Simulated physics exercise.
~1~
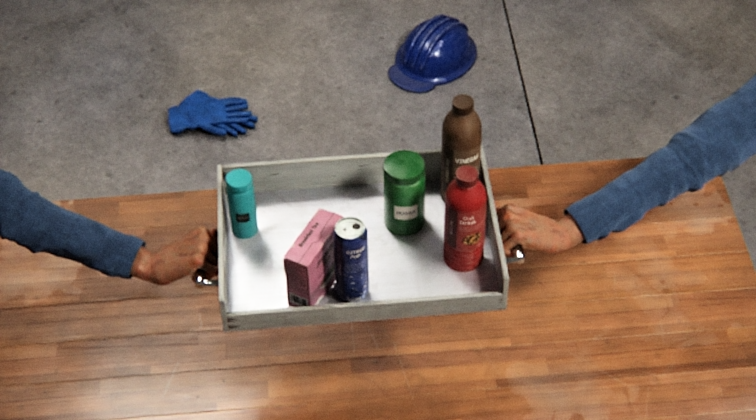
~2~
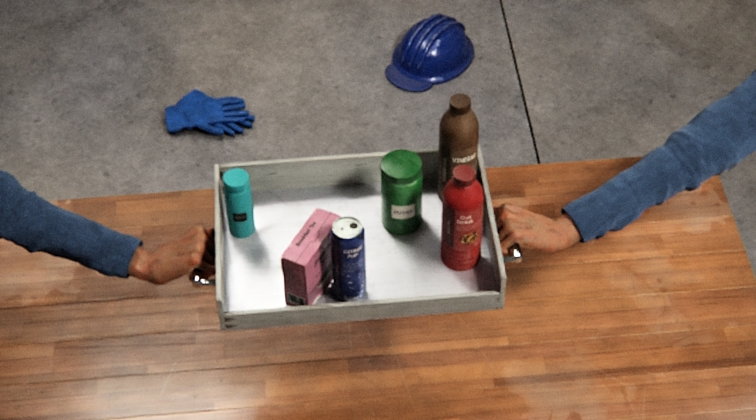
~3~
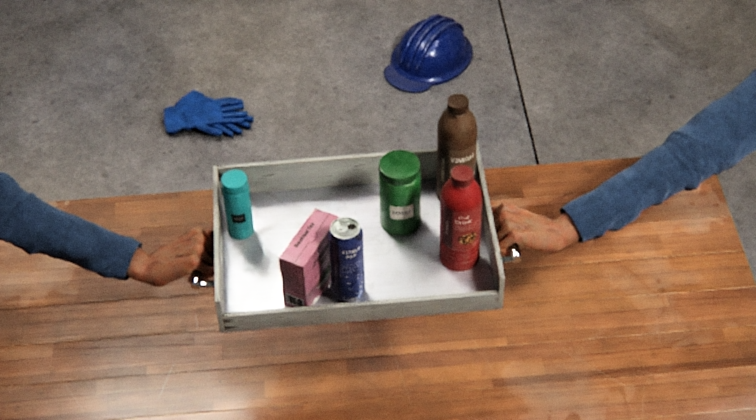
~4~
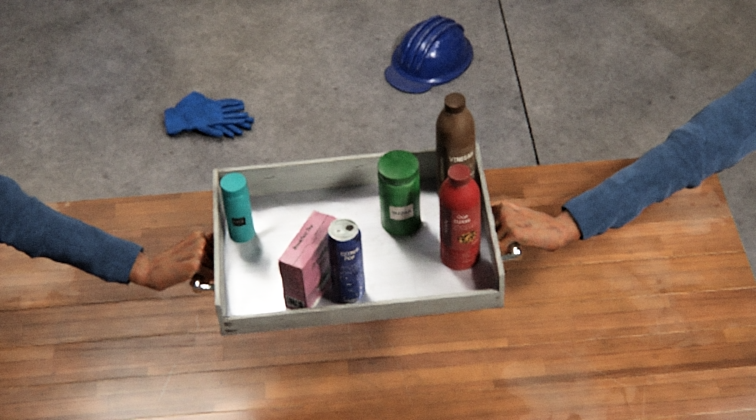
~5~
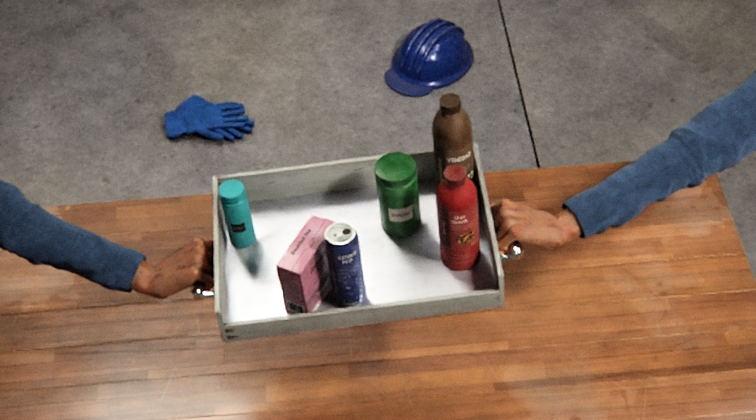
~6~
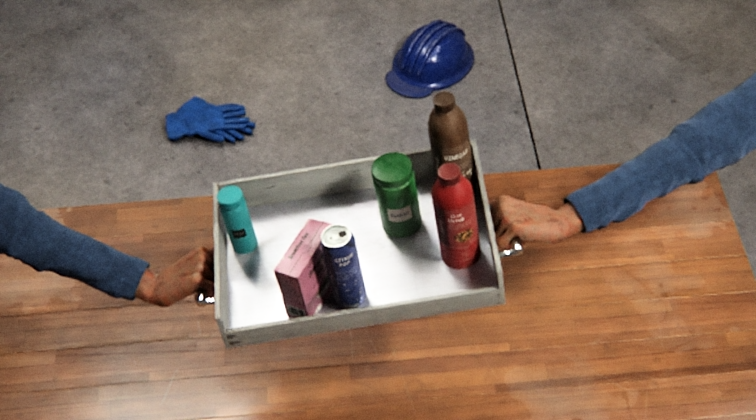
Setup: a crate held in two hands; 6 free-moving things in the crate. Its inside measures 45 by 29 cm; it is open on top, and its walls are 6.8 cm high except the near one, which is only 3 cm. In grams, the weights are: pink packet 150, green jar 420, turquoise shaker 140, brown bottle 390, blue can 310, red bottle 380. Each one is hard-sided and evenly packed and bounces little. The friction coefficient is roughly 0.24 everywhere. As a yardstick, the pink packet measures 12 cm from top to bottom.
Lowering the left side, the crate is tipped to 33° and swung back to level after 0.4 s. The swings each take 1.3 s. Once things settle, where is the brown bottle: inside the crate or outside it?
It is outside the crate.
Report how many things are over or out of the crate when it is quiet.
1.
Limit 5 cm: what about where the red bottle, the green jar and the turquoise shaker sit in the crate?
In short, the red bottle leaves its position, the green jar leaves its position, the turquoise shaker stays close to home.
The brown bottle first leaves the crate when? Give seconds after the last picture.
I'd say around the 0.9 s mark.
Then, 0.60 s after the last picture, tip 30°, left side down; brown bottle slid 11 cm near (355, 154); blue can slid 12 cm; green jar slid 11 cm.
Then, 0.80 s after the last picture, tip 33°, left side down; brown bottle tipped 7° from how it sat near (249, 206); red bottle tipped 5° from how it sat; green jar slid 23 cm.
Then, 1.60 s after the last picture, tip 29°, left side down; brown bottle now out of the crate; green jar slid 24 cm; red bottle slid 32 cm.
At rest, out of the crate, brown bottle; not toppled but over 5 cm from the start, pink packet, green jar, blue can and red bottle; the last one in place, give or take 5 cm. In the last view, brown bottle near (182, 319).
